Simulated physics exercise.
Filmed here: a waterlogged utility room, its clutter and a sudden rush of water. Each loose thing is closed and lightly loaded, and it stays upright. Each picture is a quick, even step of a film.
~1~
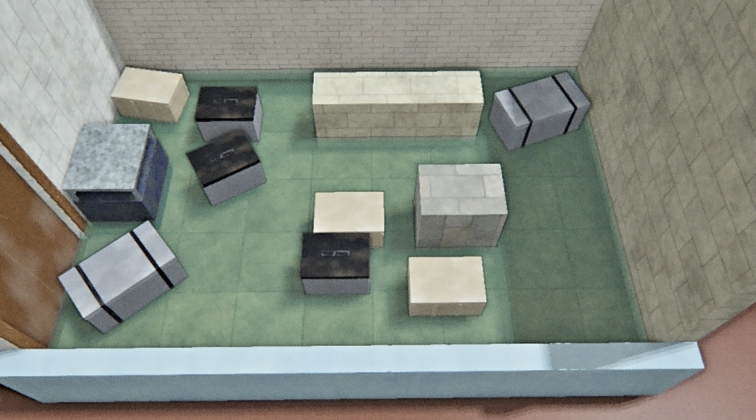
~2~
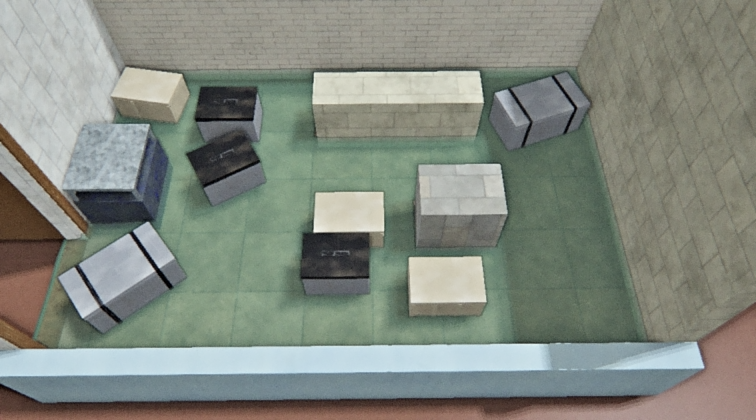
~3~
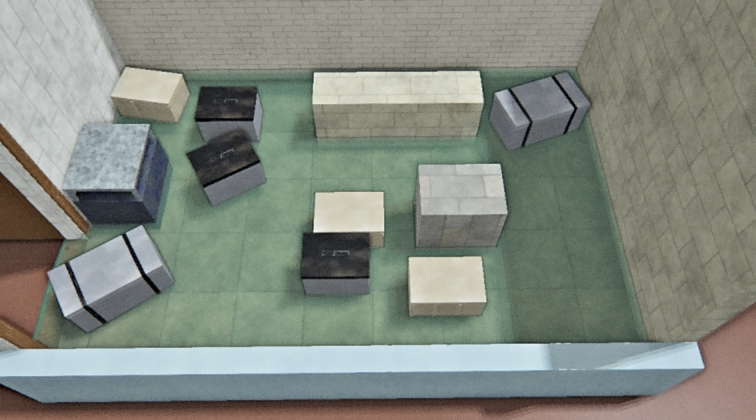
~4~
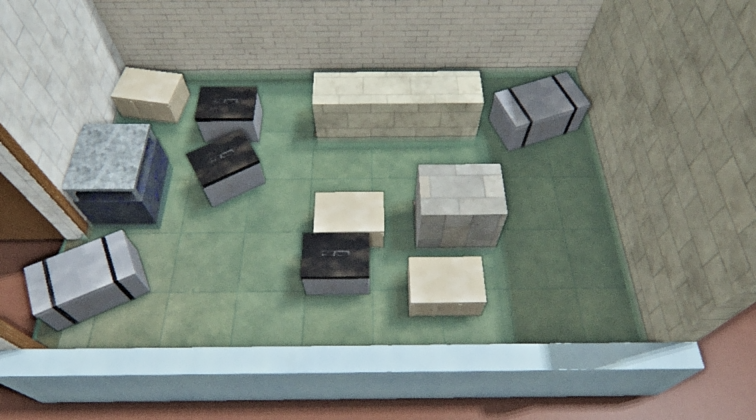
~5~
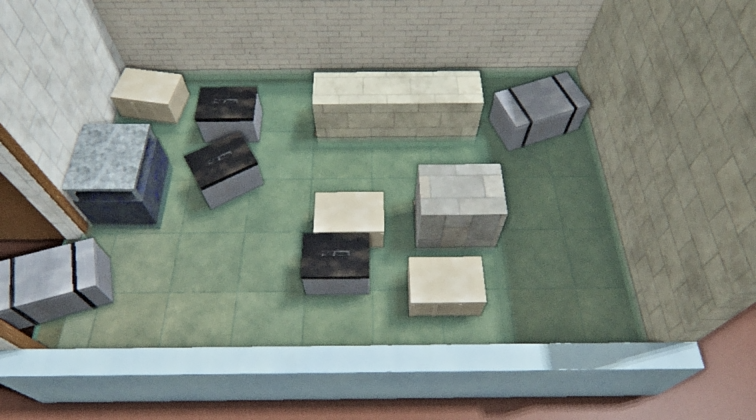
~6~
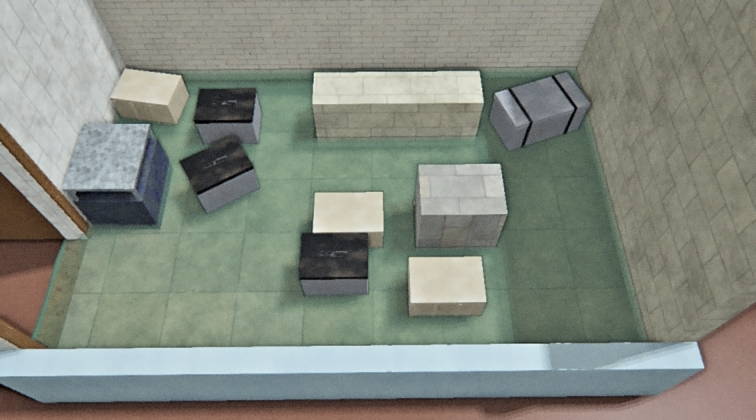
A strapped grey trunk drifts left out the opened doorway, and a black-topped box shifts slightly.
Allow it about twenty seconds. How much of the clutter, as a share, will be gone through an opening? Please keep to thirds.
Two thirds and up.
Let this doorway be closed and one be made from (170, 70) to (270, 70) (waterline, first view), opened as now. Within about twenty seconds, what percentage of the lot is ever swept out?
Close to 80 %, I think.
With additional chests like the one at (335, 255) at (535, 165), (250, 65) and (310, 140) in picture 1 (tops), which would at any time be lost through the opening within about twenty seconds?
In turn: Left behind, through, carried outside.
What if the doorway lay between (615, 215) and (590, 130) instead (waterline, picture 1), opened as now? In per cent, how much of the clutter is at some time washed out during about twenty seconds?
Roughly 40 in a hundred.
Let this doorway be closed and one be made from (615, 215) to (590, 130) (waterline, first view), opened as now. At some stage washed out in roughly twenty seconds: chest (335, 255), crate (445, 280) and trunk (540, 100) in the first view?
Escapes, escapes, escapes.
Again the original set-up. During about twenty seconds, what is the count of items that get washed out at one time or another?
It comes out at 6.
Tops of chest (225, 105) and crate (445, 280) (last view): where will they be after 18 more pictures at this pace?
I'd expect them about (151, 237) and (295, 288).
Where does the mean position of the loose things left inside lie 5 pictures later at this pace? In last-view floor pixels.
About (301, 211).
A moment on, 1 of 8 are out; 7 afloat.
Next, 3 of 8 are out; 5 afloat.
Later, 5 of 8 are out; 3 afloat.
In the end, 6 of 8 are out; 2 afloat.
